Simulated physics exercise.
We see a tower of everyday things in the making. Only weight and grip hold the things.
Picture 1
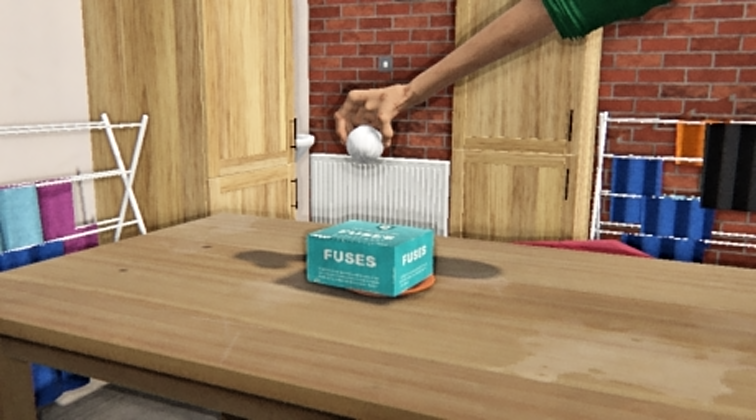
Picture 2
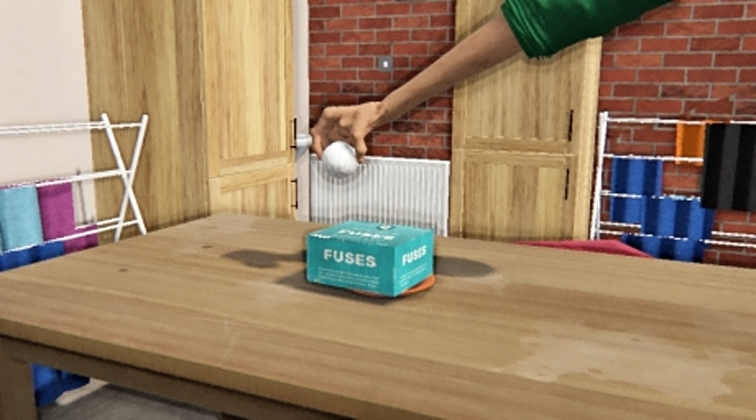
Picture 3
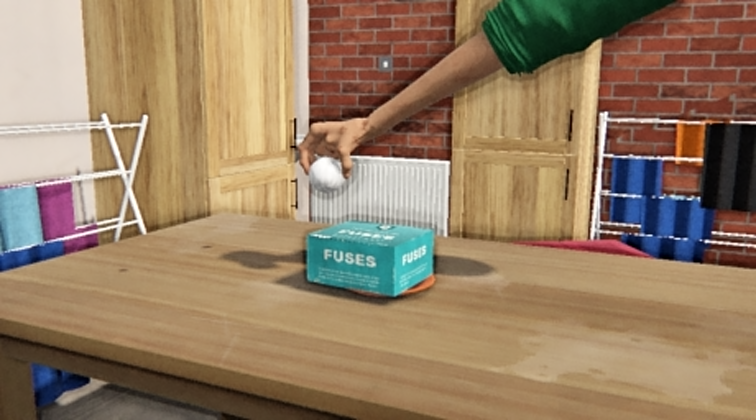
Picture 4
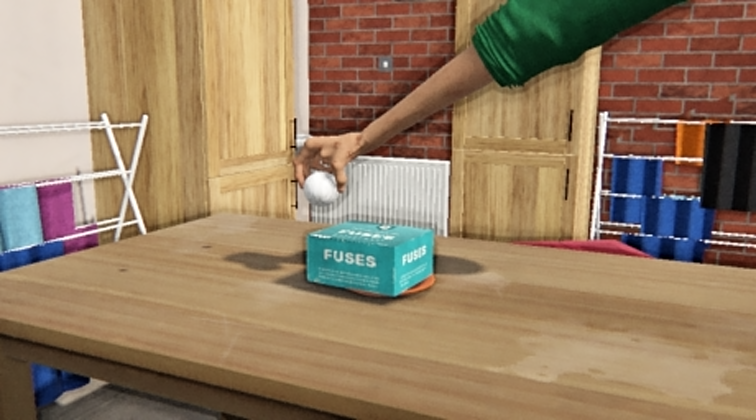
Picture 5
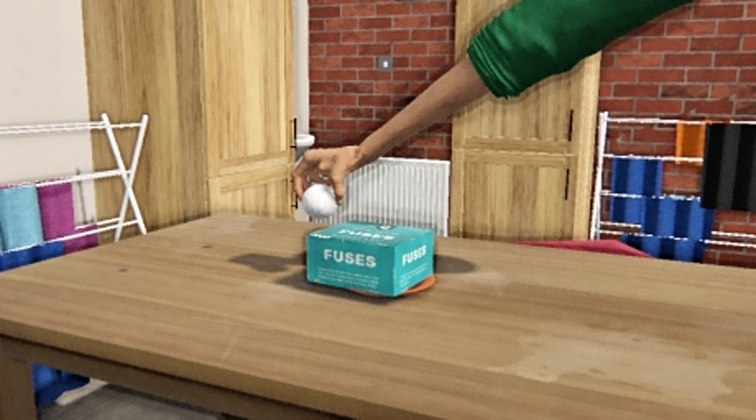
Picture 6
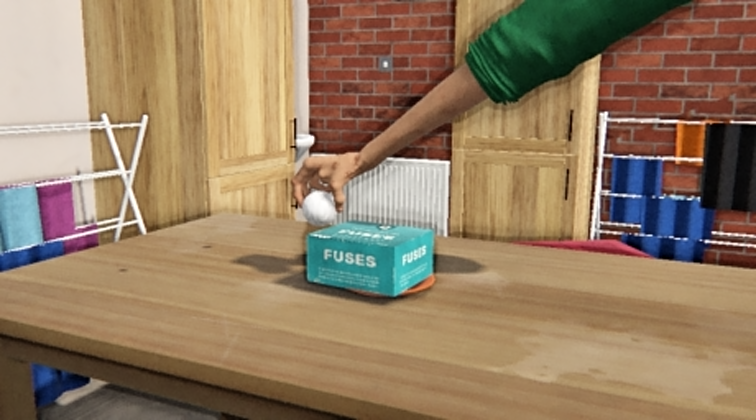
To begin with, a hand reaching in from the upper right, its arm in a green sleeve, holds a white onion above a teal box of fuses on a wooden table. The hand moves left and downward, then lowers the onion more slowly and sets it on the box's left side, still gripping it.
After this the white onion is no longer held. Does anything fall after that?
As it turns out, it comes apart.
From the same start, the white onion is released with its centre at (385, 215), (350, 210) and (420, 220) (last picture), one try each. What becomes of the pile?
In the first case it holds; in the second case it stays up; in the third case it gives way.
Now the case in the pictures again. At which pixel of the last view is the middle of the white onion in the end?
Near (299, 261).
Then, 0.20 s later than the last frame, white onion moved a little near (315, 217).
Then, 0.30 s later than the last frame, white onion now fallen.
Then, 0.40 s later than the last frame, things are still on the move.
When it is over, fallen, white onion; the other 2 as before. End places, in pixels of the last picture, white onion near (299, 261). The pile gives way.
